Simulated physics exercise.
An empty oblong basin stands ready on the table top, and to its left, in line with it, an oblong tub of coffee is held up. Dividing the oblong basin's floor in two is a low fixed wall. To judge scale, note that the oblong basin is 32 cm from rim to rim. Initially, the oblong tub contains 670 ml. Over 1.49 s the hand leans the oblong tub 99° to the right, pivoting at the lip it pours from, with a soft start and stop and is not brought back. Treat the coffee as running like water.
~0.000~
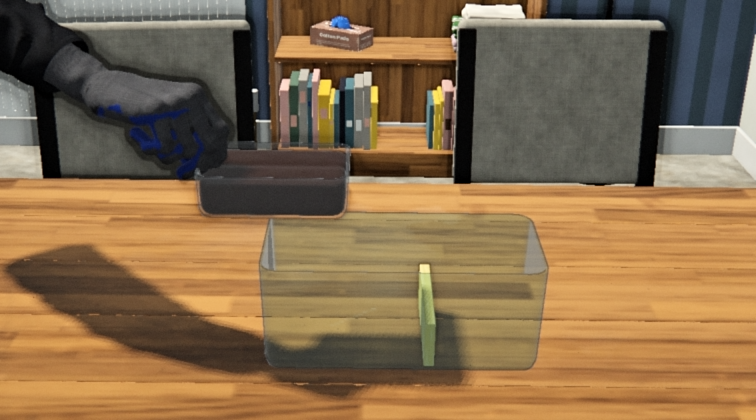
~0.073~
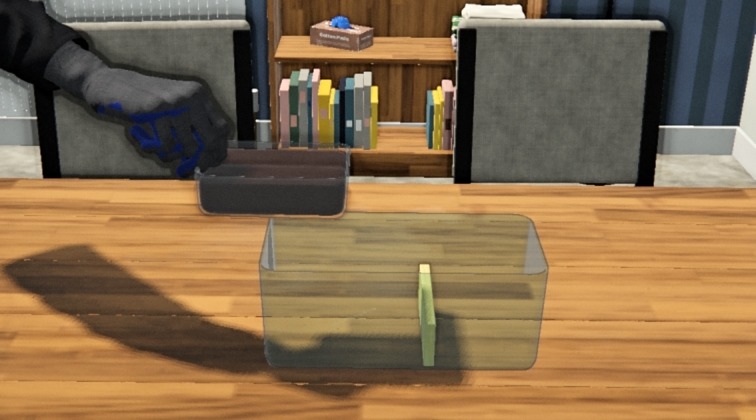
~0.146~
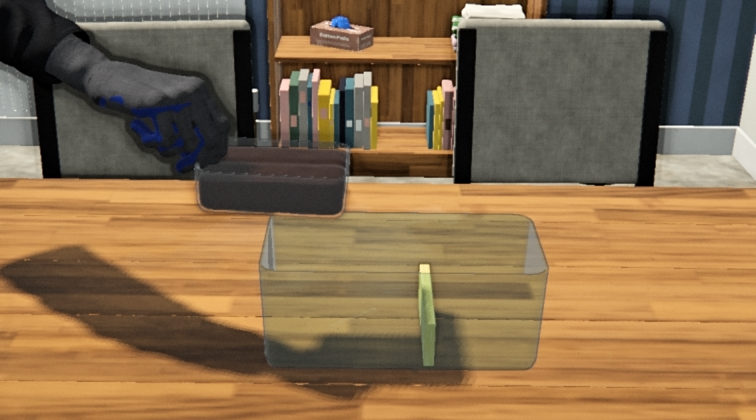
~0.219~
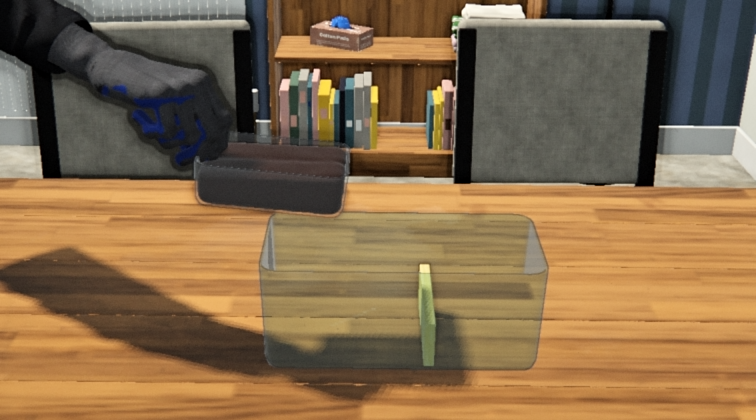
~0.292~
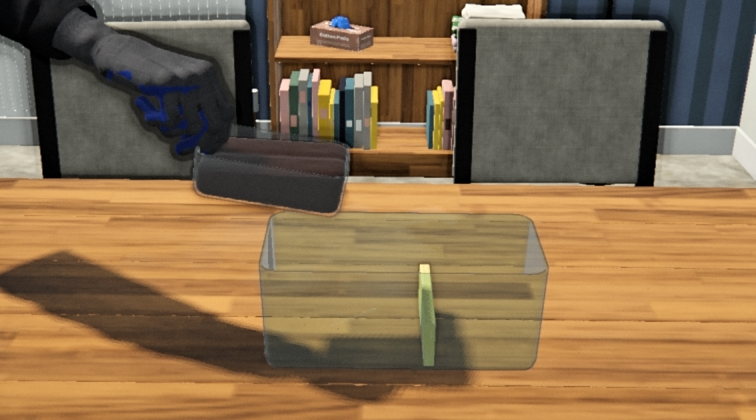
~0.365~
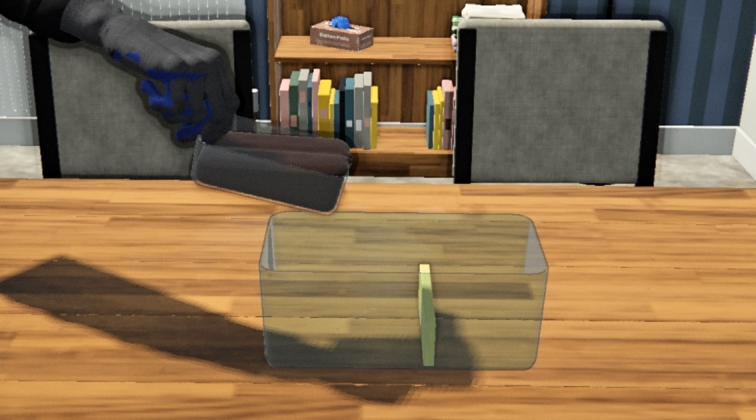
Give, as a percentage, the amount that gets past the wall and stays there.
Past the wall: About 53 %.
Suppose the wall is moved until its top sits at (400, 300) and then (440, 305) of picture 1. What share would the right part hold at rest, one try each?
75 % and 40 %.
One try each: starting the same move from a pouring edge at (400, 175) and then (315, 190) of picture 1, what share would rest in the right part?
The first try gives around 90 percent, the second around 0 percent.
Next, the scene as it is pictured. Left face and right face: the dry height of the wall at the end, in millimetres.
46 mm left, 36 mm right.
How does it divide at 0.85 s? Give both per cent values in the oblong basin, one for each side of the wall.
Around 20 percent on the left and 20 on the right.
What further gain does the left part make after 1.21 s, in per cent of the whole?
That is roughly 9 in a hundred of the whole.
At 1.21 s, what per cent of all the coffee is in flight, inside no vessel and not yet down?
Some 4 per cent.
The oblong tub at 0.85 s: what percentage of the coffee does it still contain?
Some 22 per cent.
After 0.85 s the tilt is 61° and 22 per cent is still to pour, 19 is left of the wall and 20 right of it.
After 1.21 s the tilt is 91° and 5 per cent is still to pour, 34 is left of the wall and 52 right of it.
After 1.58 s the tilt is 99° and 0 per cent is still to pour, 42 is left of the wall and 53 right of it.
After 1.99 s the tilt is 99° and 0 per cent is still to pour, 43 is left of the wall and 53 right of it.
In the end 43 per cent lies left of the wall, 53 right of it and 4 outside.
